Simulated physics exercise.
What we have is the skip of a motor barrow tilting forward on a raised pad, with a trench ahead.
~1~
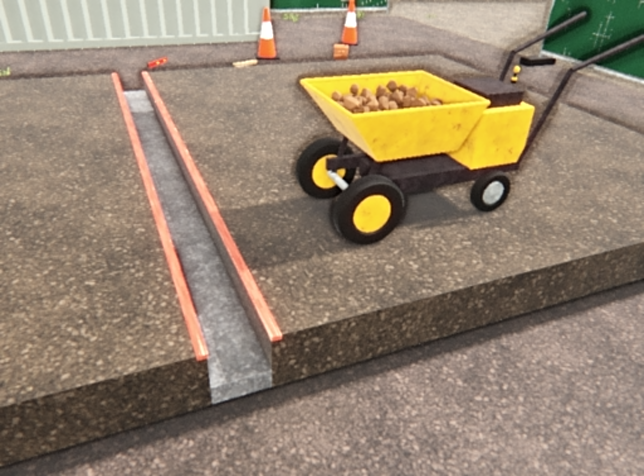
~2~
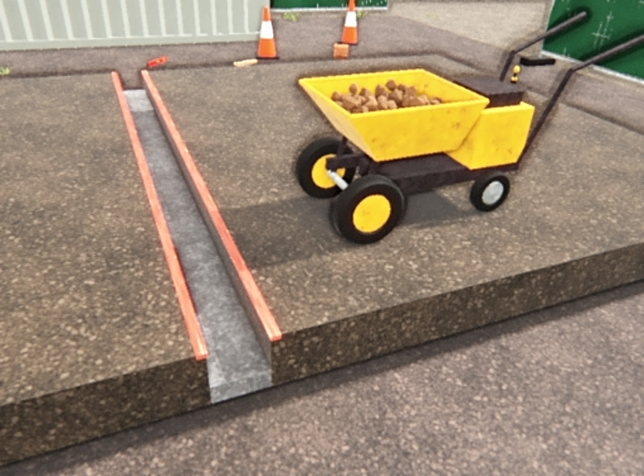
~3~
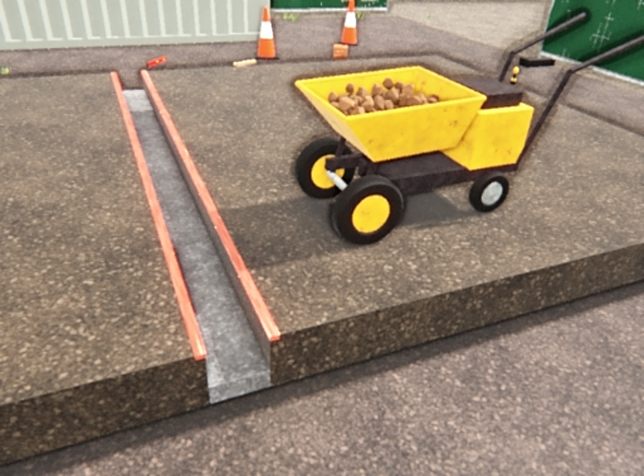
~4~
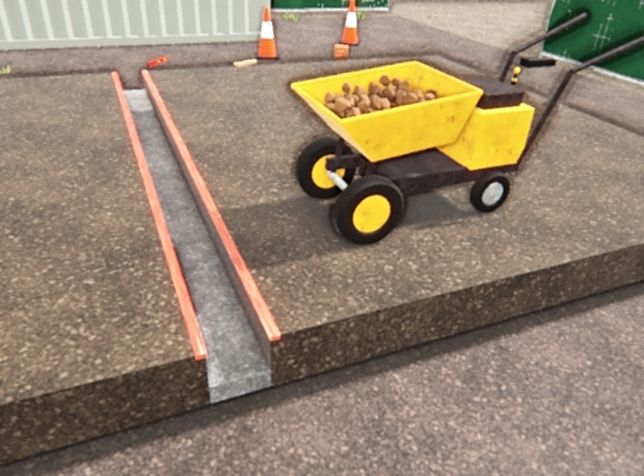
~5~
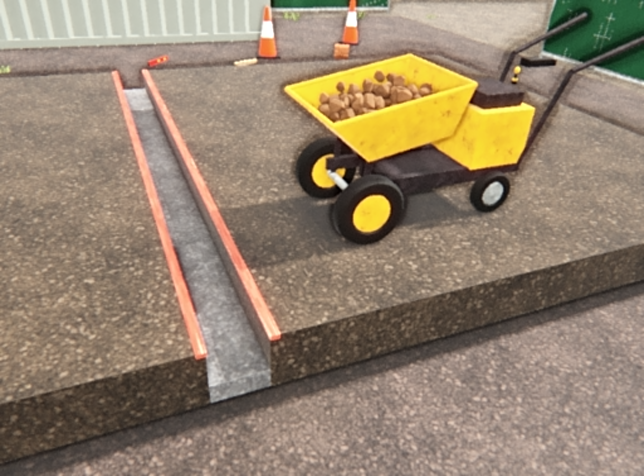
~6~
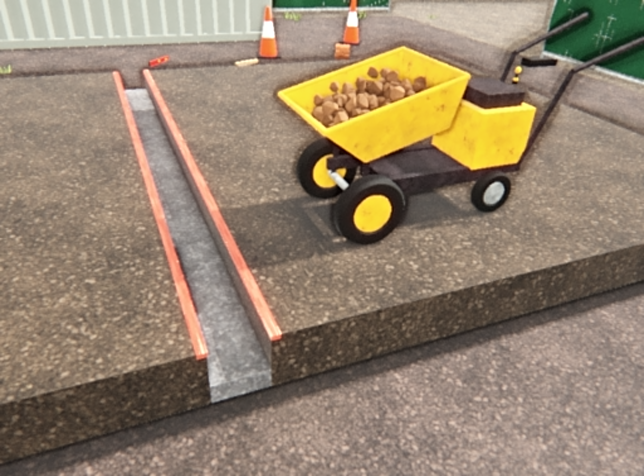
Yellow skip of a motor barrow loaded with brown clods sitting level, then slowly tilting forward to the left near a narrow trench.
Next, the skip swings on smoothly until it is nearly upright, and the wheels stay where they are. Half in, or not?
It catches the larger part.
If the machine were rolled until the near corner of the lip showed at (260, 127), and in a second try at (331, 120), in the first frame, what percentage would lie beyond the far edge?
About 80 and 0 per cent.
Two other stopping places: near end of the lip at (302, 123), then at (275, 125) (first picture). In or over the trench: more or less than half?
First the larger part, then under half.
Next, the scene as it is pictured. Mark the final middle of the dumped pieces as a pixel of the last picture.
Around (207, 258).
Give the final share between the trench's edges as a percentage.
Near 70 %.
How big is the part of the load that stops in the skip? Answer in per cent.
Close to 5 per cent.
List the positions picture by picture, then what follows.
In the first picture, lip of the skip (352, 117), level; top of the load (385, 105), clay clods; first edge of the trench (255, 293); far edge (188, 308), the trench under half as wide as the skip, and about half as deep as wide.
In the second picture, lip of the skip (350, 118), level; top of the load (384, 105).
In the third picture, lip of the skip (346, 120), tipped barely; top of the load (391, 96).
In the fourth picture, lip of the skip (340, 123), tipped a little; top of the load (401, 97).
In the fifth picture, lip of the skip (333, 127), tipped a little; top of the load (396, 93).
In the sixth picture, lip of the skip (325, 133), tipped clearly; top of the load (406, 85); first edge of the trench (255, 293); far edge (188, 307).
Just after the last frame, skip tipped steeply; every one in the skip.
A moment on, skip tipped right over; roughly half in the skip; roughly a quarter short of the trench; roughly a quarter in or heaped over the trench; just a few falling.
Further on, skip tipped right over; about a tenth in the skip; roughly a quarter short of the trench; roughly two thirds in or heaped over the trench; just a few beyond it.
When it is over, skip tipped right over; about a tenth in the skip; roughly a quarter short of the trench; the larger part in or heaped over the trench; just a few beyond it.
